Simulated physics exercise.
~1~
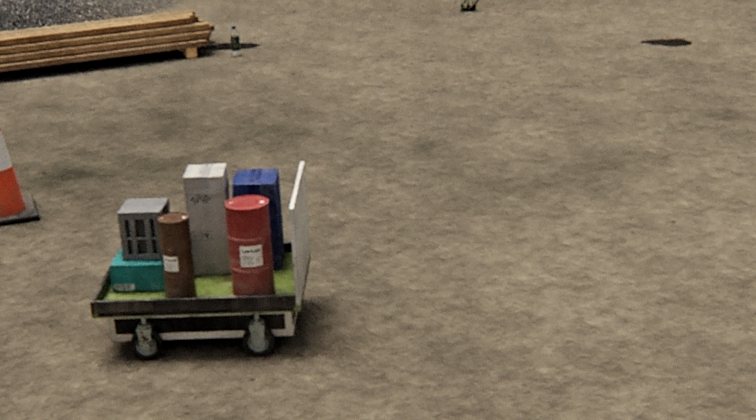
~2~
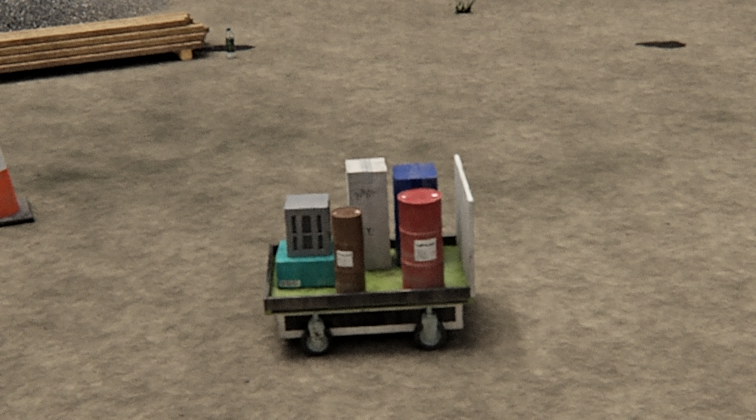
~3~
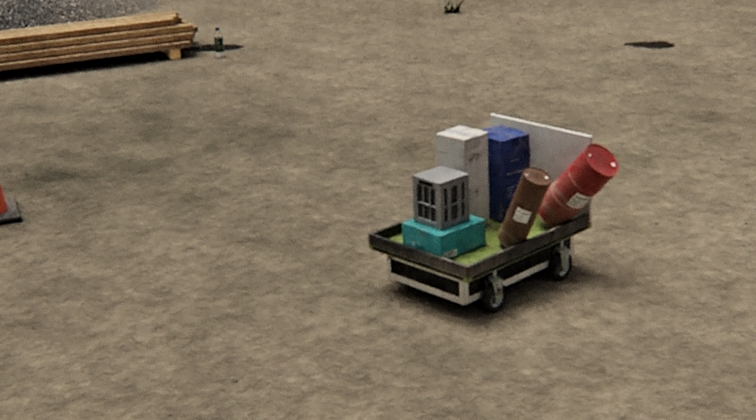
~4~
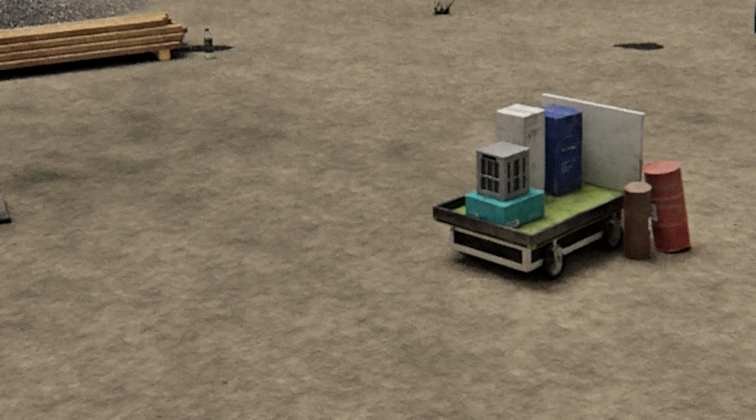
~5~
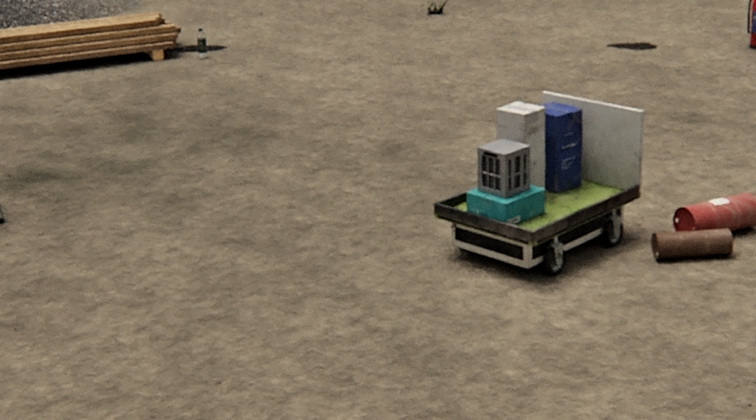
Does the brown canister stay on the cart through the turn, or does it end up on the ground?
It ends up on the ground. The brown canister leans over as the cart turns, goes off the side, and finishes lying beside the cart near the red one.
Loaded cart rolling right and turning away across bare ground, red and brown canisters toppling off while the boxes and crate stay aboard.
